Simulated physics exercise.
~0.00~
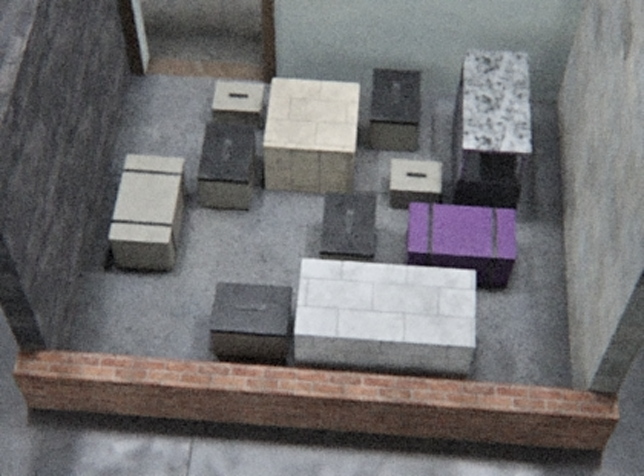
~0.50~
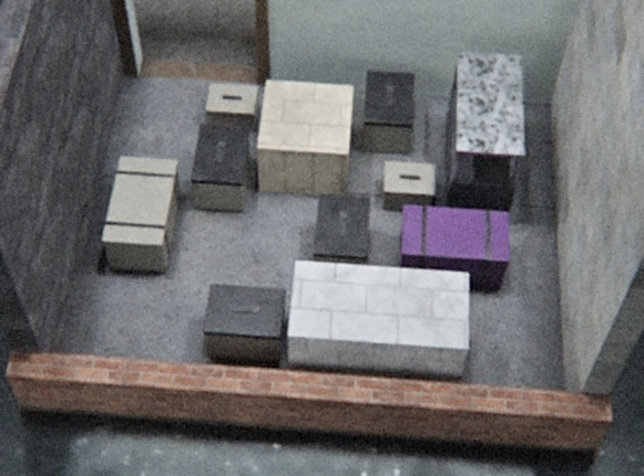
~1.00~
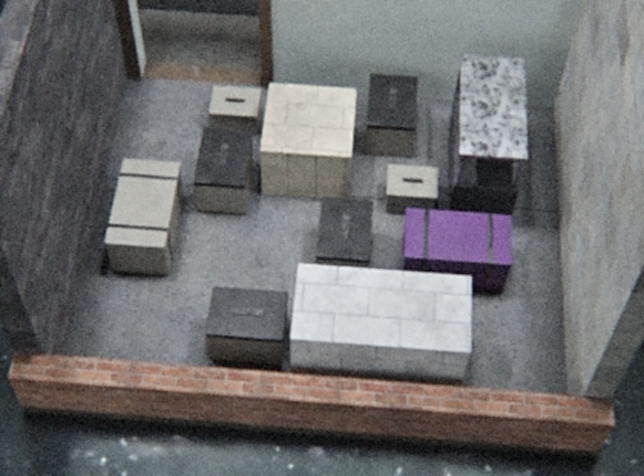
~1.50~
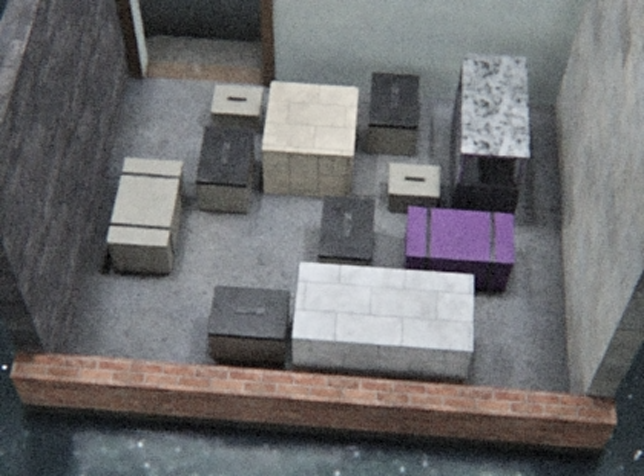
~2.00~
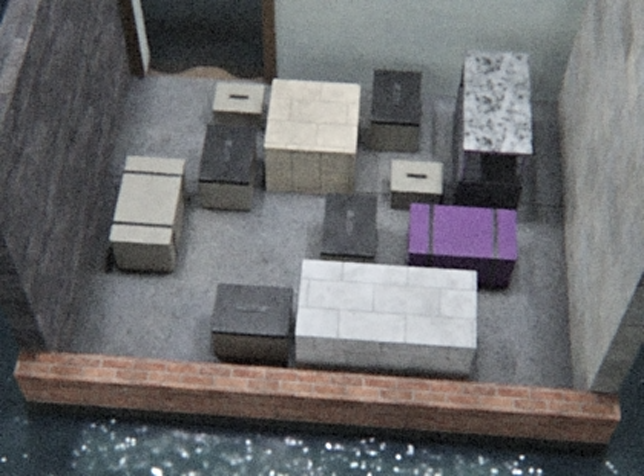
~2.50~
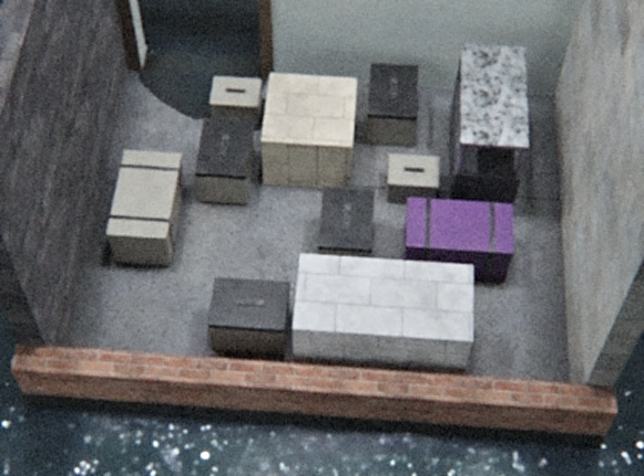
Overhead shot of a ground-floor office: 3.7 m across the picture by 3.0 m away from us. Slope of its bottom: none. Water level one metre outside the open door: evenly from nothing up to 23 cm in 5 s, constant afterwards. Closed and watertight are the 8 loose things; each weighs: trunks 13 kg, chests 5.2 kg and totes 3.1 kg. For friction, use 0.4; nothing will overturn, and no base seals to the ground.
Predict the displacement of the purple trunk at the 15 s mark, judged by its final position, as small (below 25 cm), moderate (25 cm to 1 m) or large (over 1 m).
Moderate.
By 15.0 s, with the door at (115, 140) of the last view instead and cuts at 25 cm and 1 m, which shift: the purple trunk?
Then the purple trunk is pushed slightly.
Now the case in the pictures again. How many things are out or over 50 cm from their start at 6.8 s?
I get 3.
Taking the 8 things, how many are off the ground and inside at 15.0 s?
At that point I count 8.
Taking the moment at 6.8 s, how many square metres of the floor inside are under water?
I'd estimate close to 6.5 m2.
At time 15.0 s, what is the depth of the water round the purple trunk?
Close to 18 centimetres.
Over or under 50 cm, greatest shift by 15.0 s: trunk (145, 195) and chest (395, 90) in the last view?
In turn: Above and below.
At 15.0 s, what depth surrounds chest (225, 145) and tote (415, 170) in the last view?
First roughly 17 cm, second roughly 16 cm.
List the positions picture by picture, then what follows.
The purple trunk at (462, 230) rests on the ground; water covers 0.0 m2; 0 of 8 have shifted, in the first picture.
The purple trunk at (456, 233) rests on the ground; 0.0 m2 under water; 0 of 8 have shifted, in the second picture.
The purple trunk at (458, 236) rests on the ground; water covers 0.0 m2; 0 of 8 have shifted, in the third picture.
The purple trunk at (460, 235), on the bottom; water covers 0.0 m2; 0 of 8 have shifted, in the fourth picture.
The purple trunk at (463, 231) rests on the ground; 0.0 m2 under water; 0 of 8 have shifted, in the fifth picture.
The purple trunk at (460, 225), on the bottom; 0.3 m2 under water; 0 of 8 have shifted, in the sixth picture.
After 3.5 s the purple trunk is near (460, 225), 0.0 m from its start, aground; 1 afloat.
After 6.8 s the purple trunk is near (460, 225), 0.0 m from its start, aground; 4 afloat.
After 11.0 s the purple trunk is near (516, 206), 0.4 m from its start, afloat; 8 afloat.
After 15.0 s the purple trunk is near (517, 201), 0.4 m from its start, afloat; 8 afloat.
